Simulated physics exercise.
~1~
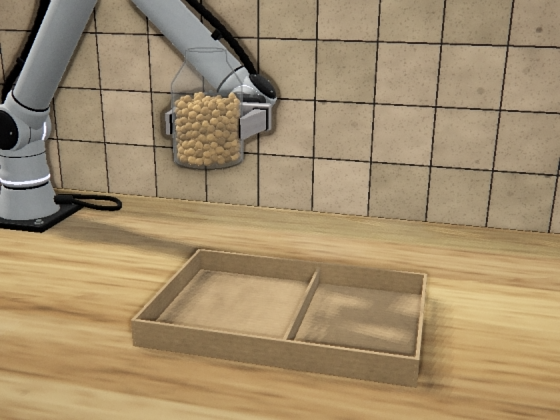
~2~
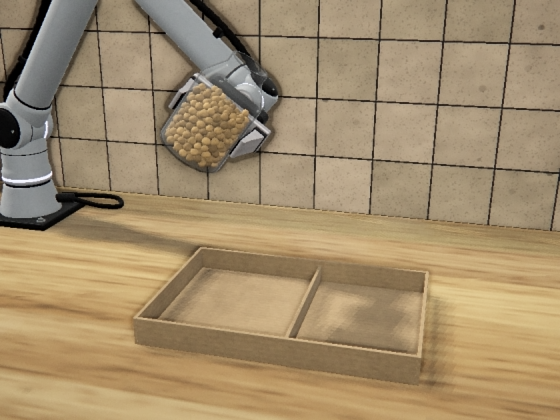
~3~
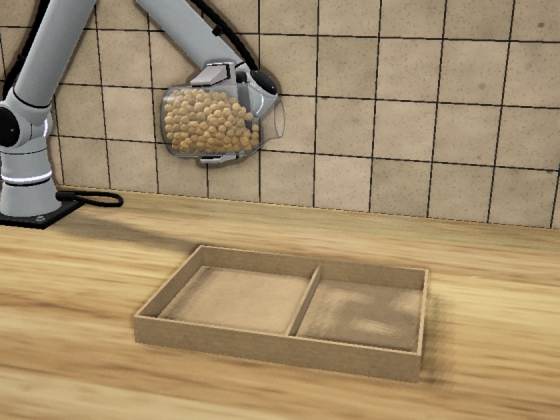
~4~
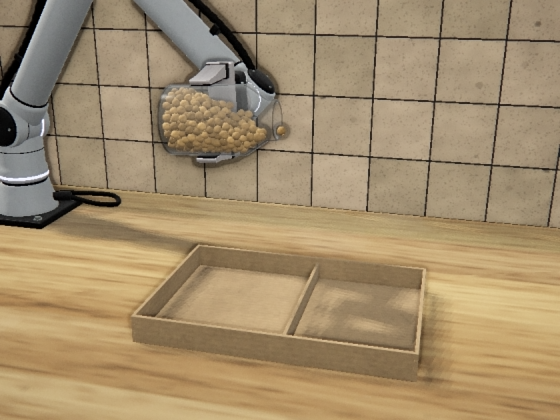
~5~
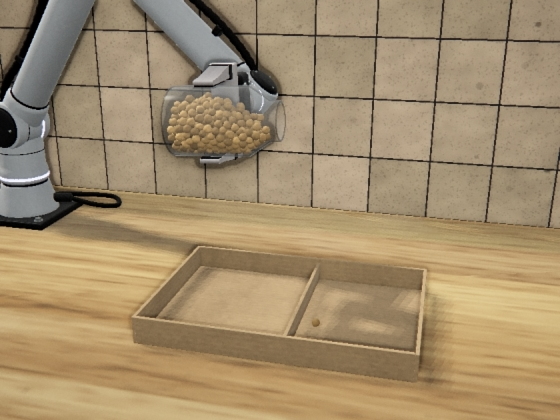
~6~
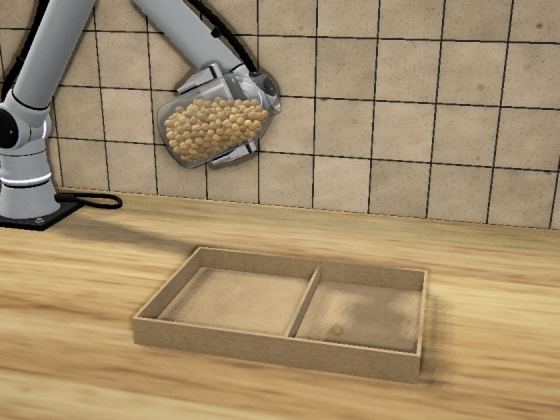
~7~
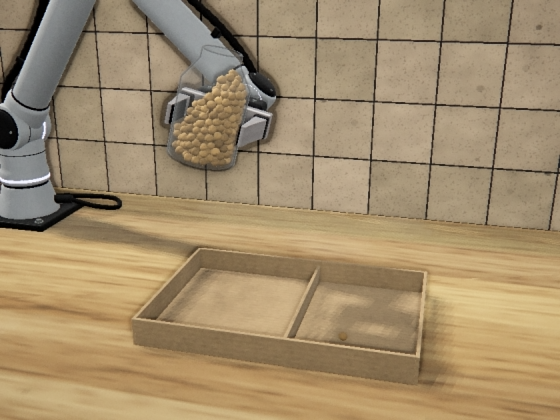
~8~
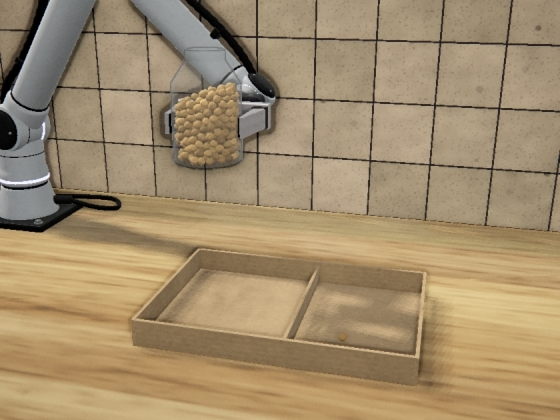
A grey robot arm at the upper left holds a clear jar packed with tan chickpeas above a pale wooden table, seen from the front and slightly above against a beige tiled wall. Below sits a shallow, empty brown tray, split by a crosswise divider. The arm tips the jar to the right until it lies on its side, and the chickpeas slump along it. A chickpea slips from the mouth and lands in the tray's right part. The arm then turns the jar back upright, still nearly as full, while the tray stays still and looks almost empty.
